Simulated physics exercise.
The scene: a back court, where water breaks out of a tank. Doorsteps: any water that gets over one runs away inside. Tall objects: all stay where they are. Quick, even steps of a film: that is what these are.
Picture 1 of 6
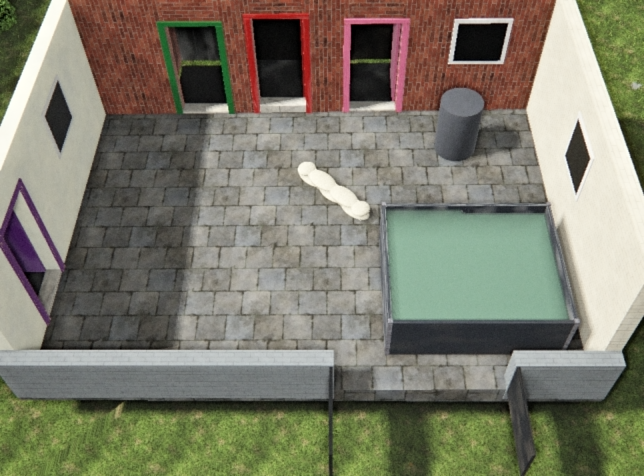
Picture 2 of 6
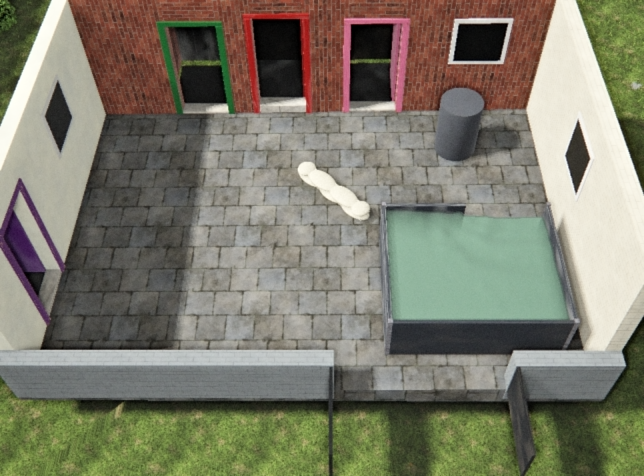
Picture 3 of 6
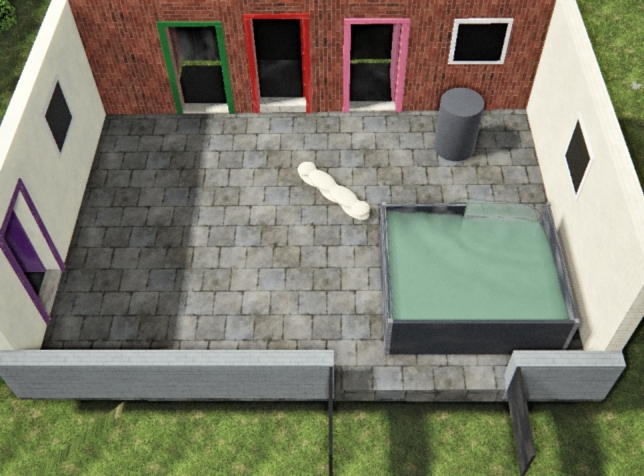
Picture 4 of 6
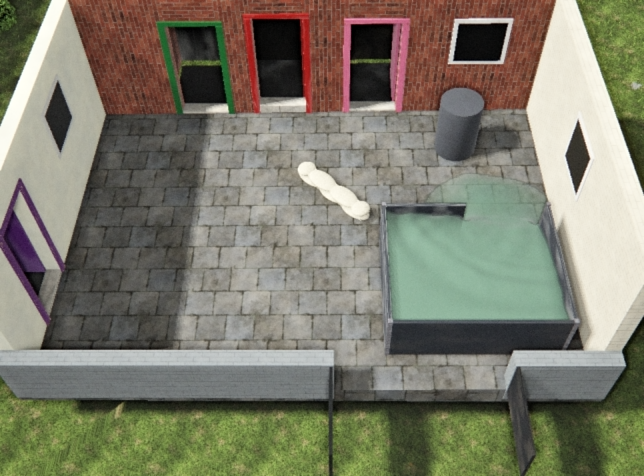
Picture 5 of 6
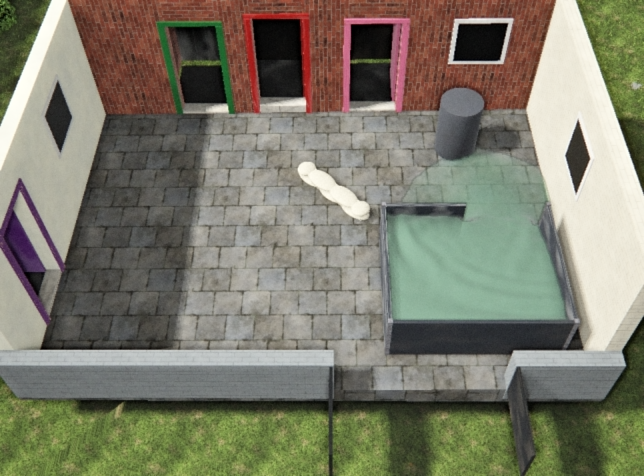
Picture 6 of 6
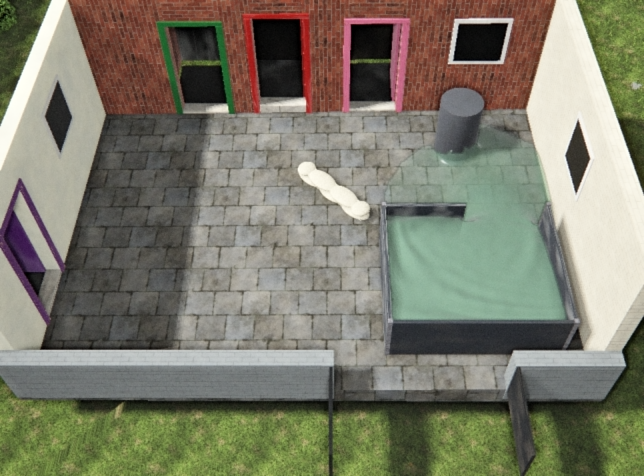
Green water pours from the tank's far side and spreads across the paving to the grey cylinder.
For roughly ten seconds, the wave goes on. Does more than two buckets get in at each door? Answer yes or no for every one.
Purple door: No, red door: No, pink door: Yes, green door: Yes.
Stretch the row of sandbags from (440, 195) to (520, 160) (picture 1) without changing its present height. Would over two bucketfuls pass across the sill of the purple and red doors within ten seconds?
Result - purple door: Beyond limit; red door: Within limit.
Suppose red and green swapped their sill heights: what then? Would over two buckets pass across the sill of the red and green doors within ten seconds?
Result: Red crosses the line; green remains short.
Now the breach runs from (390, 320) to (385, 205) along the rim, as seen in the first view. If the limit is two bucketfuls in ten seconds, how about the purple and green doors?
Looks like the purple door tops the limit but the green door tops the limit.
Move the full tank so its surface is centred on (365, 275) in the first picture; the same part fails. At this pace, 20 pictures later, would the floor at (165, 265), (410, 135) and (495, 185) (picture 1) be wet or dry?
Spared, hit, hit.
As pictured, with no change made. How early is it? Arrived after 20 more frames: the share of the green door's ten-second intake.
Something like 0 in a hundred.
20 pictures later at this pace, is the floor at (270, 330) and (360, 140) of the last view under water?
Going in order, I'd call them bone-dry and drenched.
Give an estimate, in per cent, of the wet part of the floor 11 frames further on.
Roughly 25 %.
A moment on, water covers 20 % of the floor; the purple door not reached, the red door not reached, the pink door under two buckets in, the green door not reached.
Next, water covers 25 % of the floor; the purple door not reached, the red door wet at the sill, nothing in, the pink door over two buckets in, the green door not reached.
Then, water covers 40 % of the floor; the purple door not reached, the red door wet at the sill, nothing in, the pink door over two buckets in, the green door under two buckets in.
Later, water covers 70 % of the floor; the purple door wet at the sill, nothing in, the red door wet at the sill, nothing in, the pink door over two buckets in, the green door over two buckets in.
In the end, water covers 90 % of the floor; the purple door wet at the sill, nothing in, the red door under two buckets in, the pink door far over two buckets in, the green door over two buckets in.
